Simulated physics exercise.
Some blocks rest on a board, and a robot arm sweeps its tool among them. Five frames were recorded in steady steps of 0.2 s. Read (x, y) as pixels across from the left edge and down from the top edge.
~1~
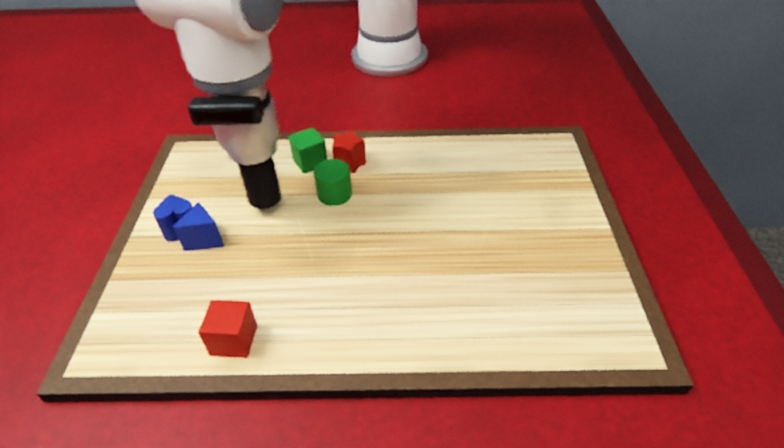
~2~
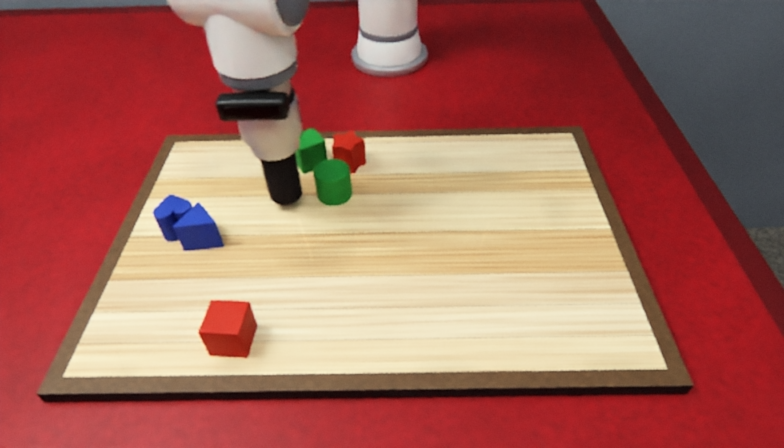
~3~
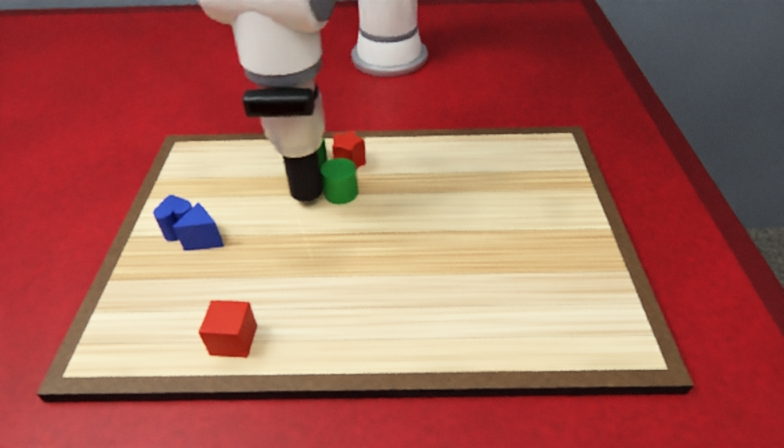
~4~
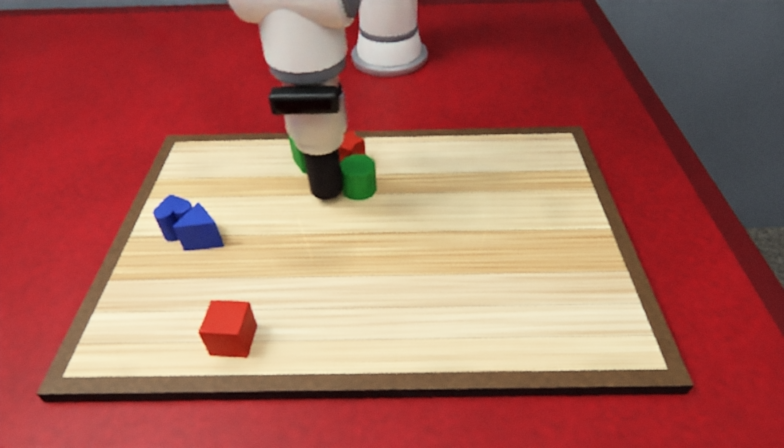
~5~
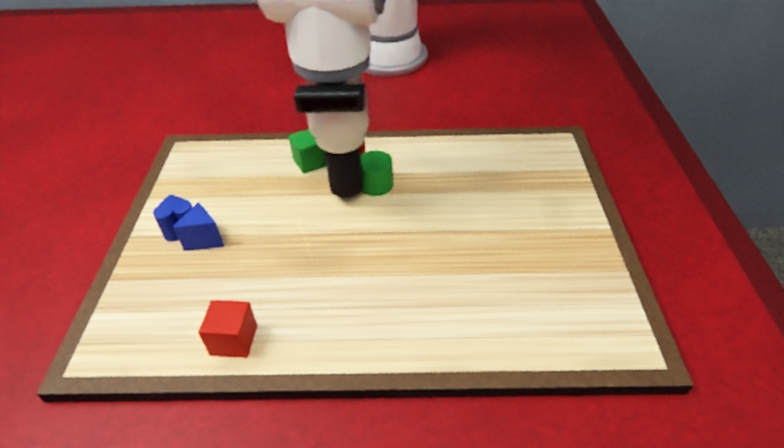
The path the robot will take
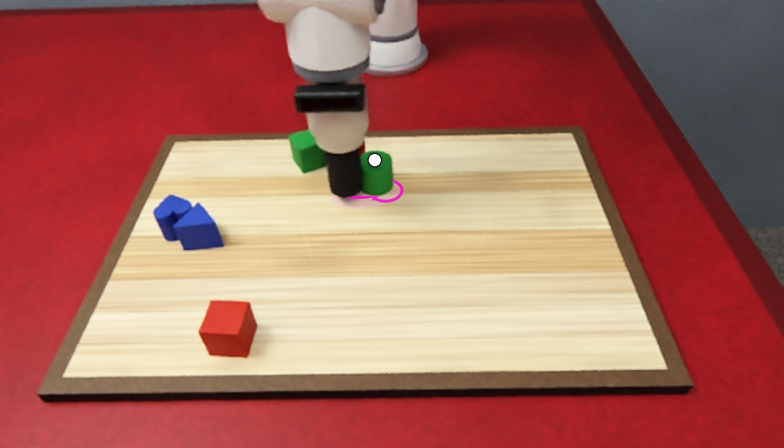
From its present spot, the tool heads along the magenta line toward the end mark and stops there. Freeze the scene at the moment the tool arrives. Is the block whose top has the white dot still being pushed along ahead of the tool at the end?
I believe so.
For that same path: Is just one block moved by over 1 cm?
Yes, I think so.
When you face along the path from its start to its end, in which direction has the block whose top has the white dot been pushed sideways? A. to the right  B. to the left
B (to the left)
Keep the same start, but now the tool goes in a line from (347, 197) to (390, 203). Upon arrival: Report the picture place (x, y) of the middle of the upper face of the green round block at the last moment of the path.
It comes to (394, 157).
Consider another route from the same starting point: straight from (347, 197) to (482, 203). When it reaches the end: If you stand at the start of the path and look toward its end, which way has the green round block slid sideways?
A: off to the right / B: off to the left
B: Off to the left.
The drawn path runs from (347, 197) over (361, 198) and (374, 195) to (386, 190); the dot is on the green round block.
On the path given first. Halfway along, tool at (368, 188); green round block at (391, 156).
At the end, tool at (386, 182); red star block not moved; green round block at (404, 148).
